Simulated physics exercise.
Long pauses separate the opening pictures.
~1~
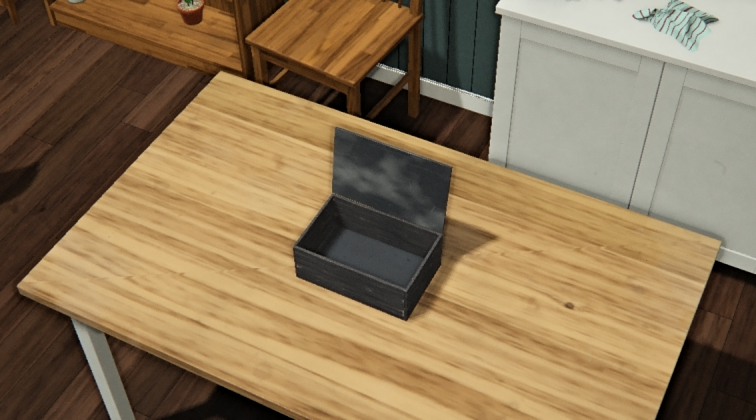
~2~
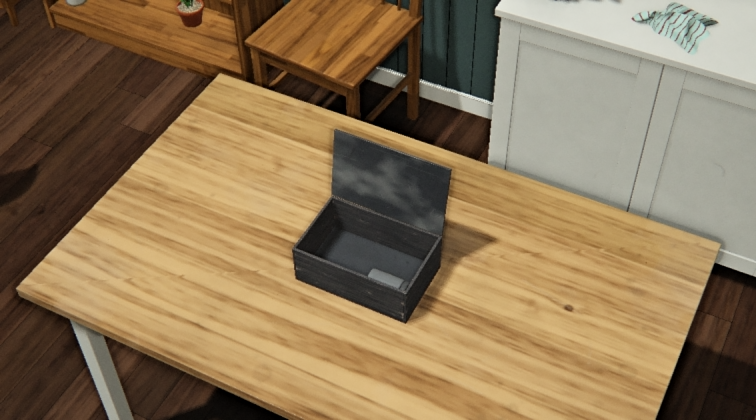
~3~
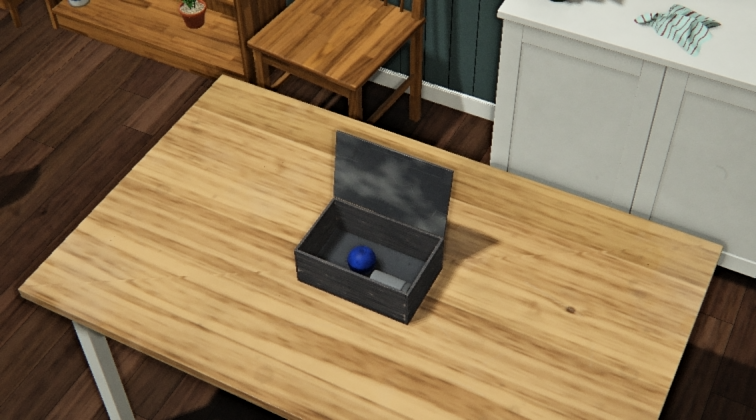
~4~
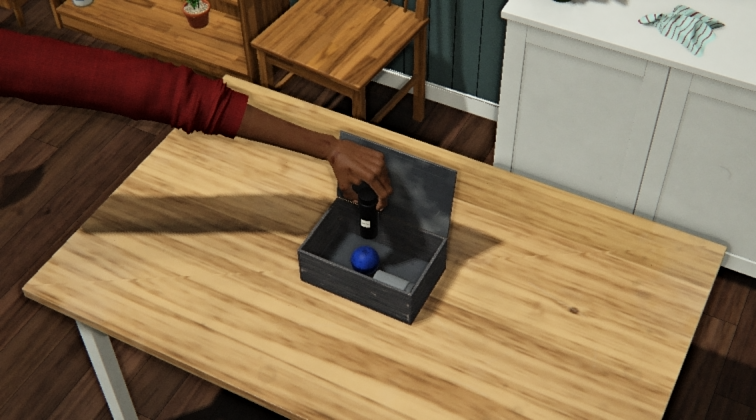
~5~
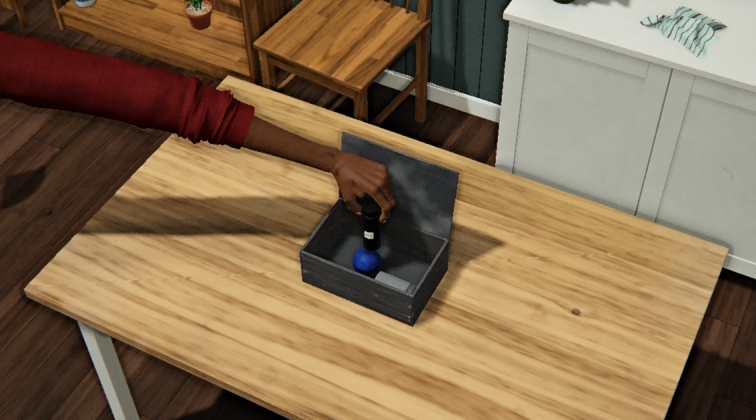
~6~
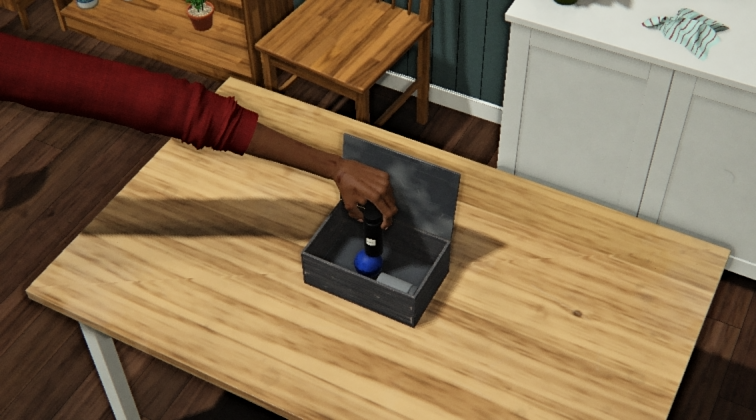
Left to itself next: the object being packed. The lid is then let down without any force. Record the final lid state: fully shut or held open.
The lid seats properly.
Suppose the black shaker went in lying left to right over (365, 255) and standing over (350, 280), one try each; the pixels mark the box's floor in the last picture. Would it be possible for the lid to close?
First time it drops into place, and next time it won't go down.
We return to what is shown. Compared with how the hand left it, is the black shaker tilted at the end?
In the end, the black shaker winds up askew.
Then, 0.50 s after the last picture, black shaker on its side near (374, 265); blue ball rolled about its own width.
Then, 1.10 s after the last picture, lid starting down; black shaker on its side near (367, 272); blue ball rolled about its own width; grey shaker rolled a little.
Then, 1.60 s after the last picture, lid 60° above the rim; black shaker on its side near (360, 267); blue ball rolled about its own width; grey shaker rolled a little.
Then, 2.20 s after the last picture, lid 14° above the rim; black shaker on its side near (360, 267); blue ball rolled about its own width; grey shaker rolled a little.
At rest, lid shut; tipped over in the box, black shaker; moved from the start, blue ball; grey shaker in place. Seen from the same camera at the end, black shaker near (360, 267).
